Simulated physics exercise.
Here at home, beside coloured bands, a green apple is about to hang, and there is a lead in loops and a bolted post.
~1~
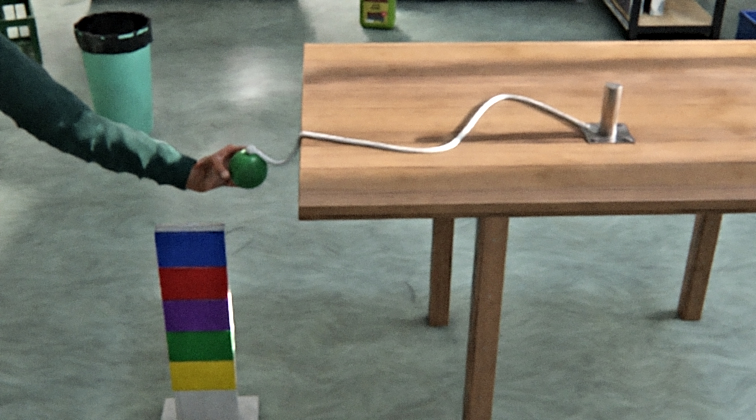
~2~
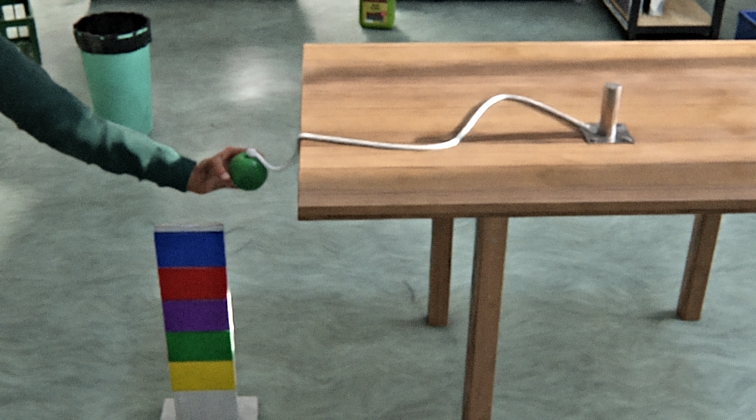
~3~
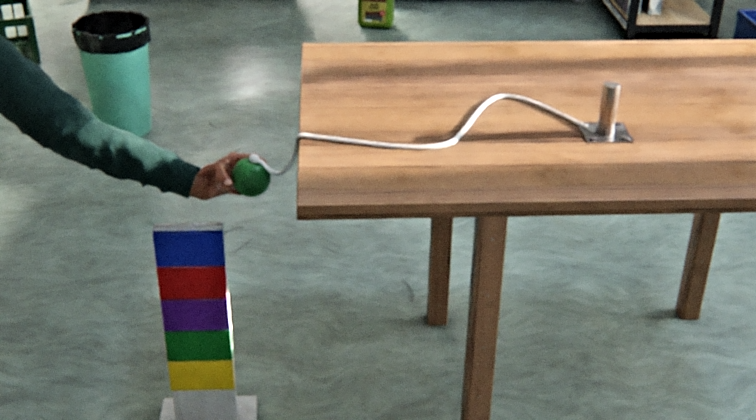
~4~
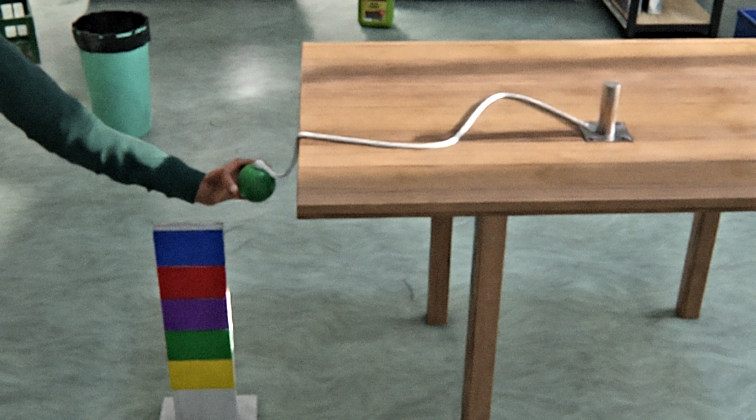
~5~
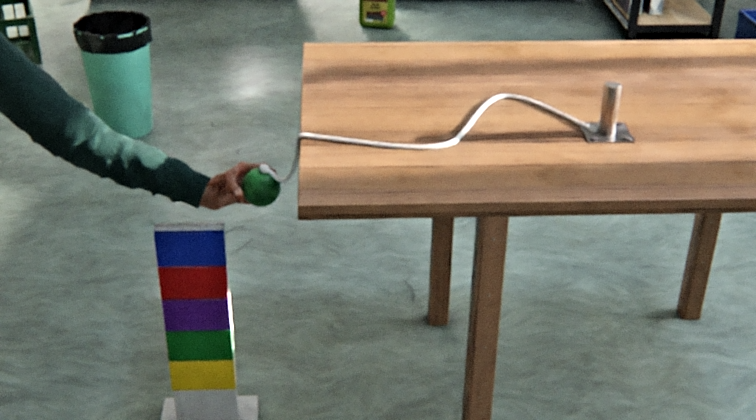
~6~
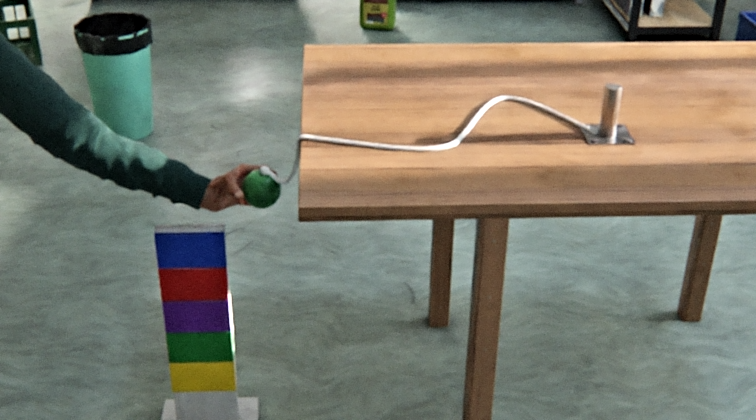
A hand held a green ball-like object on a white cord beside a wooden table, near a stack of coloured bands, then moved it slightly down and to the right while the cord on the tabletop barely moved.
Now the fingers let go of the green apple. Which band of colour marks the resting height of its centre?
The purple band marks it.
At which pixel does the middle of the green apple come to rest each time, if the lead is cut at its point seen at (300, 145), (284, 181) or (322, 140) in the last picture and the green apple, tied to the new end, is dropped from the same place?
First (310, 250), then (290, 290), then (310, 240).
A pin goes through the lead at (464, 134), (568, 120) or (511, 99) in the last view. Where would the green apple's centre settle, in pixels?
The three spots are (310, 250), (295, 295) and (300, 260), in that order.
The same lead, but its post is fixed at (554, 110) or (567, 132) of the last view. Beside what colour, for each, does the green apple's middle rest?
Taking the two spots in turn: Green, then green.
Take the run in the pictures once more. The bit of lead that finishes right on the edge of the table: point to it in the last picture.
(414, 150), give or take.
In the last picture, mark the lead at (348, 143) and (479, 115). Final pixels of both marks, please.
You'll find the first mark at (299, 193) and the second mark at (419, 131).
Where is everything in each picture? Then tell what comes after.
In the first picture, green apple (248, 169); blue (191, 251); red (194, 284); purple (197, 316); green (200, 347); yellow (203, 377).
In the second picture, green apple (248, 171); lead through (563, 116) (497, 99) (465, 131) (401, 148) (316, 138).
In the third picture, green apple (251, 177).
In the fourth picture, green apple (256, 183); lead through (562, 115) (496, 97) (464, 130) (400, 147) (315, 137).
In the fifth picture, green apple (261, 187).
In the sixth picture, green apple (262, 189); lead through (564, 118) (497, 100) (465, 132) (401, 149) (316, 139).
Early on, apple near (337, 296); level with purple.
Midway, apple near (294, 313); level with purple.
Finally, apple near (298, 312); level with purple. Its middle rests at the purple band.
